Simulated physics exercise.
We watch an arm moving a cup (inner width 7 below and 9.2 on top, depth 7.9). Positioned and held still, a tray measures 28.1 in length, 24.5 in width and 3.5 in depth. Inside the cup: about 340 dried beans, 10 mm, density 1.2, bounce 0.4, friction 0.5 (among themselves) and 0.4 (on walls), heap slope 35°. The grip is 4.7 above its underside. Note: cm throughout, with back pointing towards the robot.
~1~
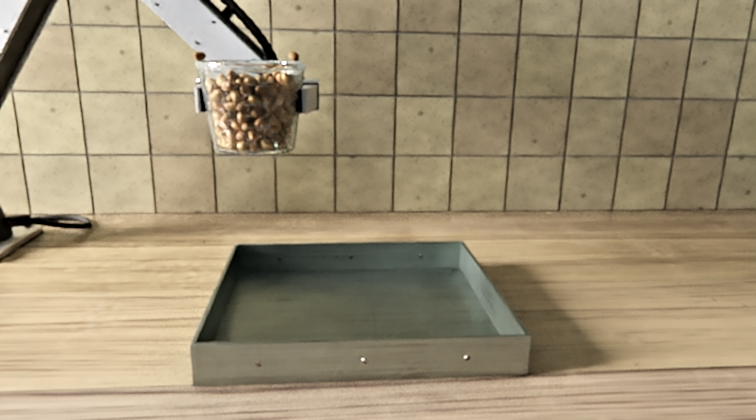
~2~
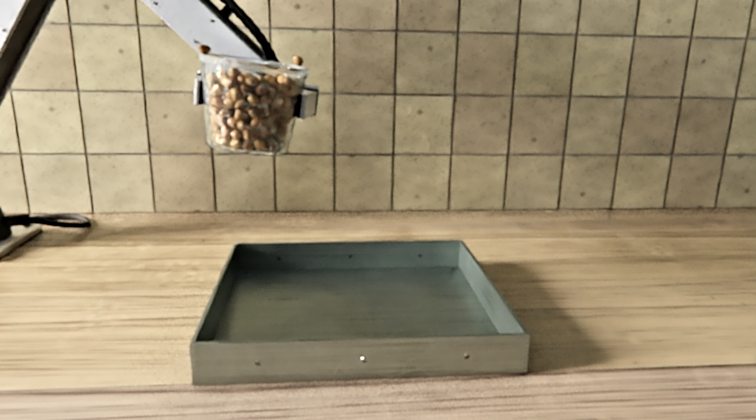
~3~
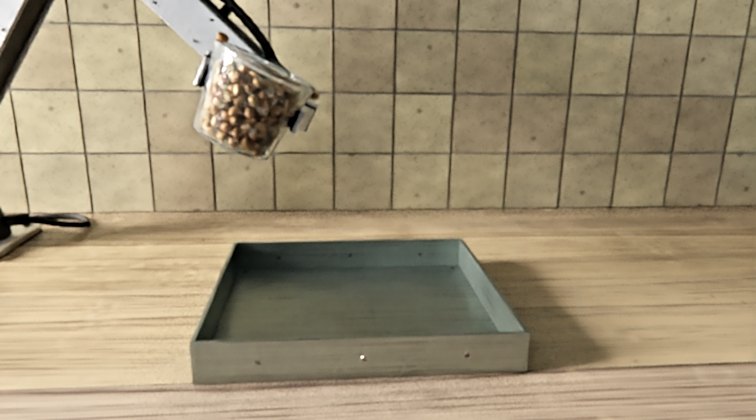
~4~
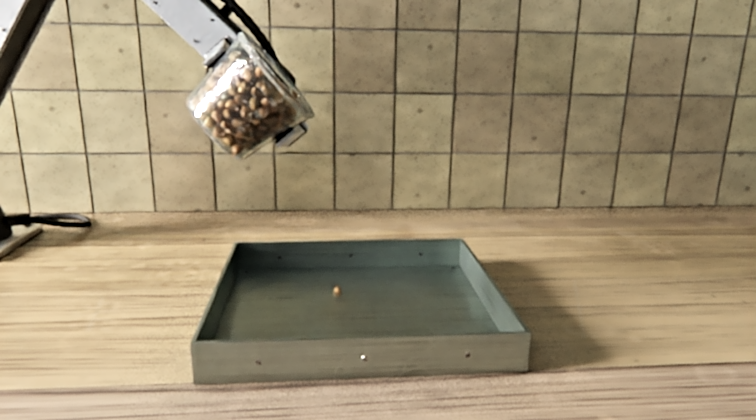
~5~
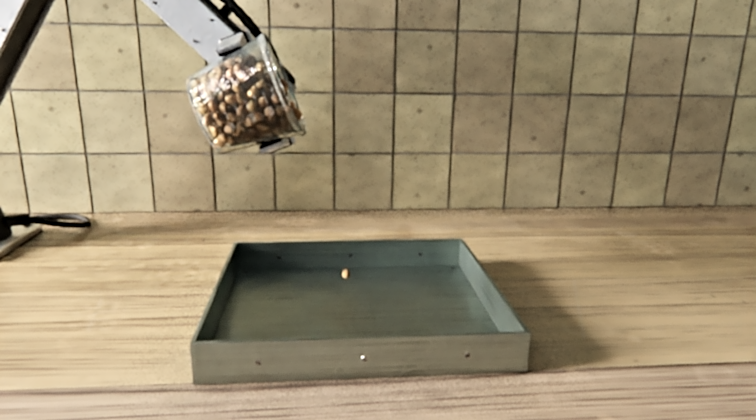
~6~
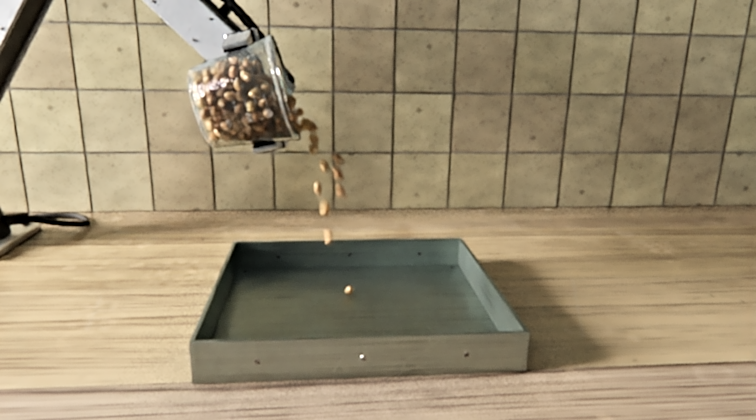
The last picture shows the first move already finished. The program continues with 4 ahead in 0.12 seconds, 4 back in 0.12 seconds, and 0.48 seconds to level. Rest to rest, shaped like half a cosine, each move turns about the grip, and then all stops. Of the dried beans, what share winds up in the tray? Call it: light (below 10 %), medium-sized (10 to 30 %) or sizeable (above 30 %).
A sizeable share.
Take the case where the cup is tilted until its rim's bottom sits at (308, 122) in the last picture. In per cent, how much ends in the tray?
About 30 %.
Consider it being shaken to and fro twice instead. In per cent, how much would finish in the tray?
Roughly 75 percent.
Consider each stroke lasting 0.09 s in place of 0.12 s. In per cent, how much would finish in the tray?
Around 75 percent.
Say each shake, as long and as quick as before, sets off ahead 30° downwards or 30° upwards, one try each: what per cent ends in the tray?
About 40 and 70 per cent.
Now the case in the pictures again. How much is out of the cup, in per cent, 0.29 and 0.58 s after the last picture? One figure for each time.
Around 55 % and around 60 %.
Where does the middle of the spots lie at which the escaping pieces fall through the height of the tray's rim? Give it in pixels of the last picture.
Centre: About (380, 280).
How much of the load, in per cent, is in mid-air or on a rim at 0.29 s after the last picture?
I'd reckon close to 42 per cent.
Then, 0.29 s later, tilted 74° forward, highest piece 23 above the table; 156 in the cup, 42 in the tray, 141 in flight or on a rim.
Then, 0.58 s later, tilted 16° forward, highest piece 25 above the table; 196 in the tray, 141 in the cup, 1 on the table or floor, 1 in flight or on a rim.
Then, 0.92 s later, level, highest piece 24 above the table; 197 in the tray, 141 in the cup, 1 on the table or floor.
Then, 1.97 s later, level, highest piece 24 above the table; 197 in the tray, 141 in the cup, 1 on the table or floor.
At rest, 197 in the tray, 141 in the cup, 1 on the table or floor. That is 58 % in the tray.
